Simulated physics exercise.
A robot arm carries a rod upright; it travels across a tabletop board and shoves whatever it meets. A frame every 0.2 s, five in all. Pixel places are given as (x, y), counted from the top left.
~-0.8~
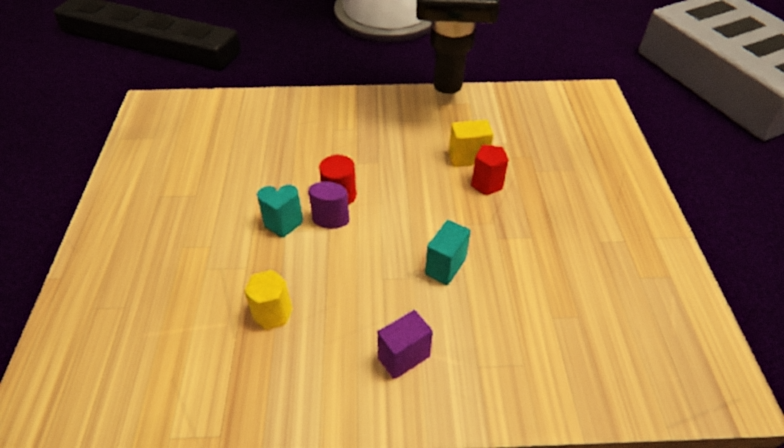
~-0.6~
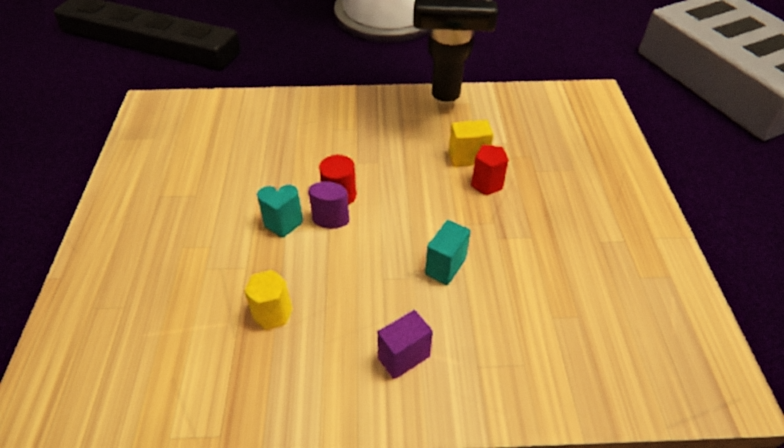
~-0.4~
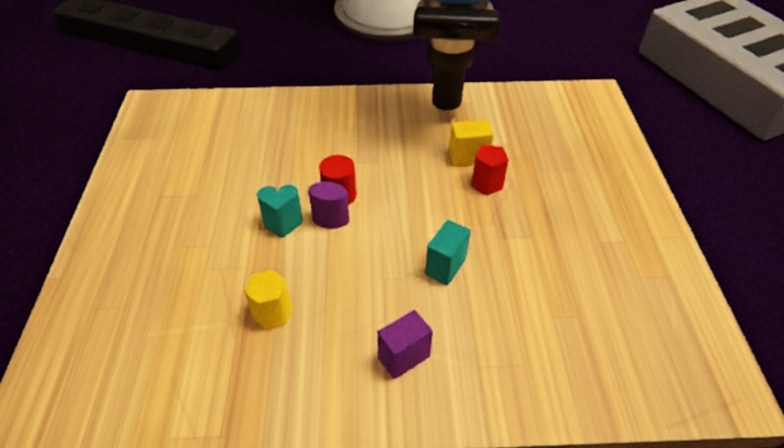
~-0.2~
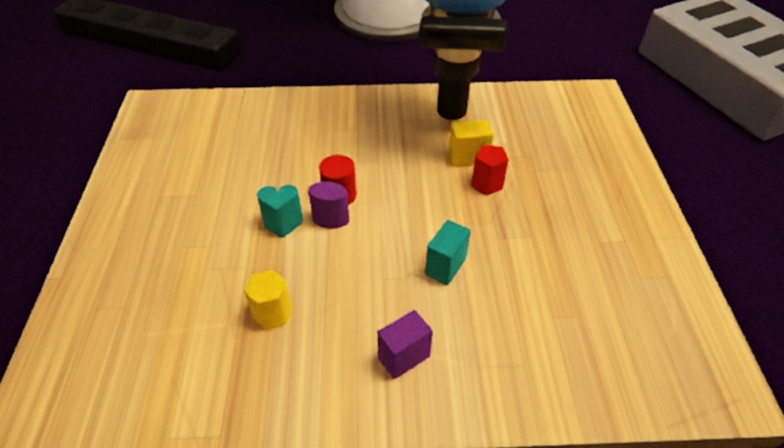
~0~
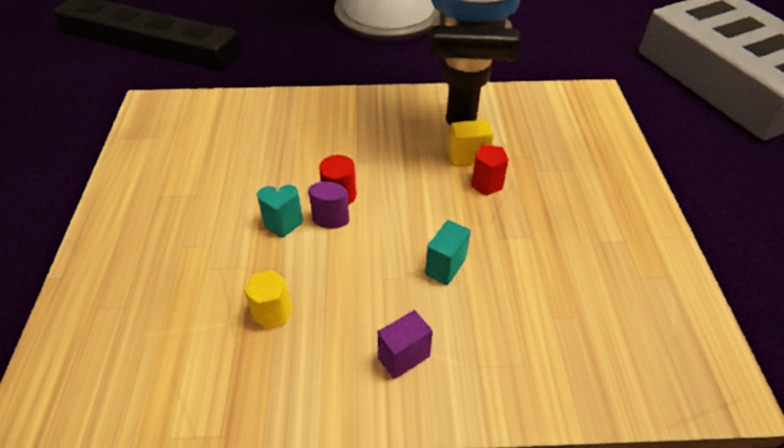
In the video, a black rod on a robotic arm moves a short way down from the top edge of a wooden board, then shifts slightly right beside a yellow block, while the scattered colored blocks stay still.
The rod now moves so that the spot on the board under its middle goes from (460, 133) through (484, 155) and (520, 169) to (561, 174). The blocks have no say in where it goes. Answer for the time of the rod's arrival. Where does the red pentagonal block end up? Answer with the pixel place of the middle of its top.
The middle of its upper face will lie at (496, 172).
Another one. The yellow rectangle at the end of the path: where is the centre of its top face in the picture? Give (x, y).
It should be at (487, 148) by then.
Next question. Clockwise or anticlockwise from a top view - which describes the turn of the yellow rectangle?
Spin direction: Clockwise.
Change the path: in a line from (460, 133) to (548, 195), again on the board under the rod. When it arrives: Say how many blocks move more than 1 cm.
It should be two, as far as I can tell.
On the path given first. One third of the way, rod at (487, 141); yellow rectangle at (482, 144), turned 25° clockwise; red pentagonal block at (496, 165).
Two thirds of the way, rod at (524, 156); yellow rectangle at (487, 148), turned 40° clockwise; red pentagonal block at (496, 172), turned 15° clockwise.
At the end, rod at (565, 161); yellow rectangle at (487, 148), turned 40° clockwise; red pentagonal block at (496, 172), turned 15° clockwise.
